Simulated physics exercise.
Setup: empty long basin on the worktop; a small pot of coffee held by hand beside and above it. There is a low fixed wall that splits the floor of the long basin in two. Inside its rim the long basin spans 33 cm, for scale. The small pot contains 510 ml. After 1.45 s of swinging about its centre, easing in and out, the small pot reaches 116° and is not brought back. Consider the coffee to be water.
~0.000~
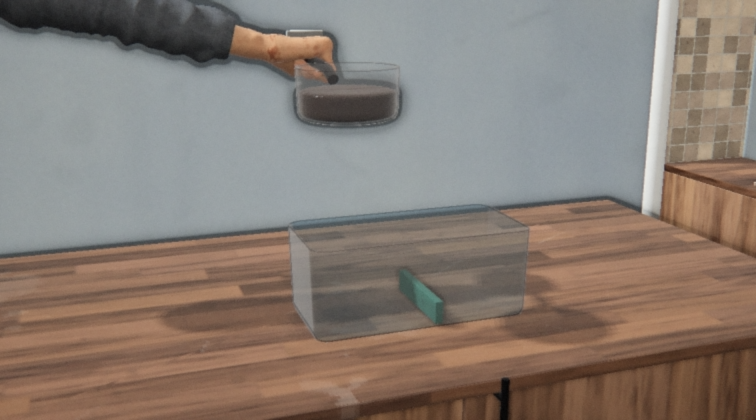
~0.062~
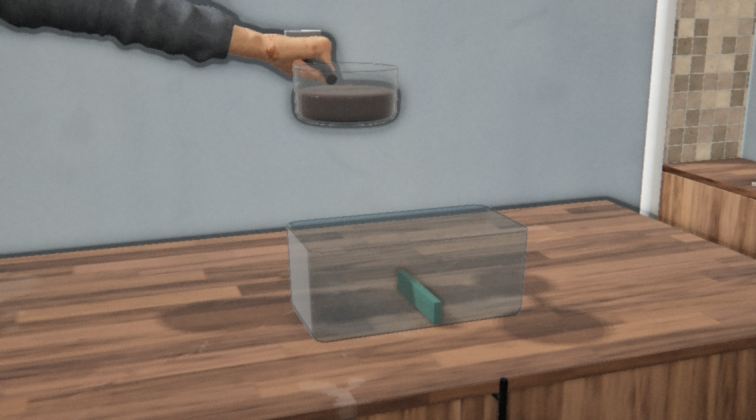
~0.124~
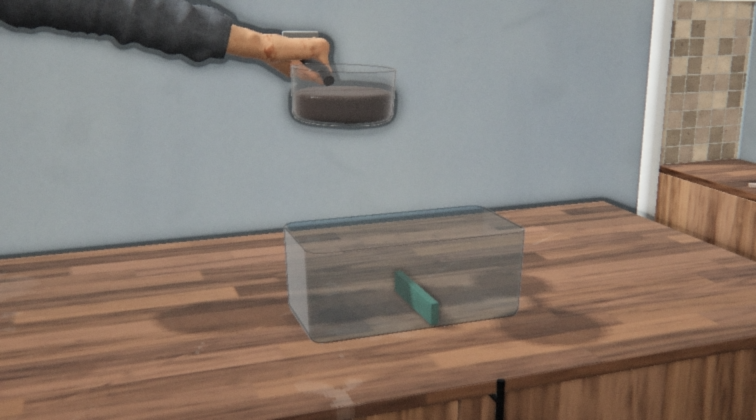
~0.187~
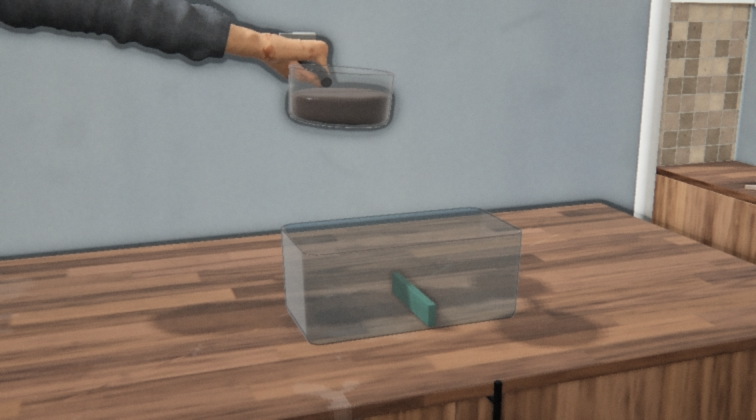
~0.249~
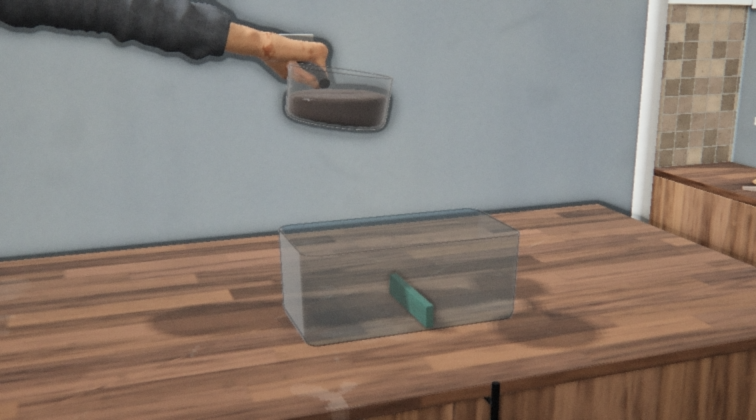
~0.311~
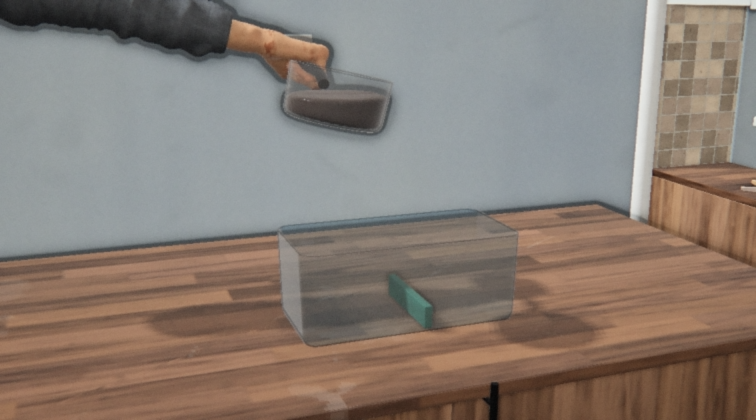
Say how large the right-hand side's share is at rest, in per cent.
Its share is roughly 71 per cent.
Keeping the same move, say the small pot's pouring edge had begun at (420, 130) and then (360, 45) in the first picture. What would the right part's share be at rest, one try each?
It comes to 85 per cent, and then 30 per cent.
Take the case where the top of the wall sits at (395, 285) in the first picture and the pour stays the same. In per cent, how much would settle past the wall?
Then roughly 95 per cent would end up there.
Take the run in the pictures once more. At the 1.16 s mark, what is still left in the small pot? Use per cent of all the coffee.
I'd estimate some 8 per cent.
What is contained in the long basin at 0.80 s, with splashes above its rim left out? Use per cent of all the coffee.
I reckon close to 5 percent of it.
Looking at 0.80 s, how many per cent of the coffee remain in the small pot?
Close to 62 in a hundred.
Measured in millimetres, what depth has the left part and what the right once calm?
On the left it stands about 6 mm, on the right about 18 mm.
By 0.80 s the tilt is 68° and 61 per cent is still to pour, 1 is left of the wall and 4 right of it.
By 1.16 s the tilt is 105° and 8 per cent is still to pour, 11 is left of the wall and 66 right of it.
By 1.54 s the tilt is 116° and 0 per cent is still to pour, 28 is left of the wall and 71 right of it.
By 1.95 s the tilt is 116° and 0 per cent is still to pour, 27 is left of the wall and 71 right of it.
At rest 28 per cent lies left of the wall, 71 right of it and 1 outside.
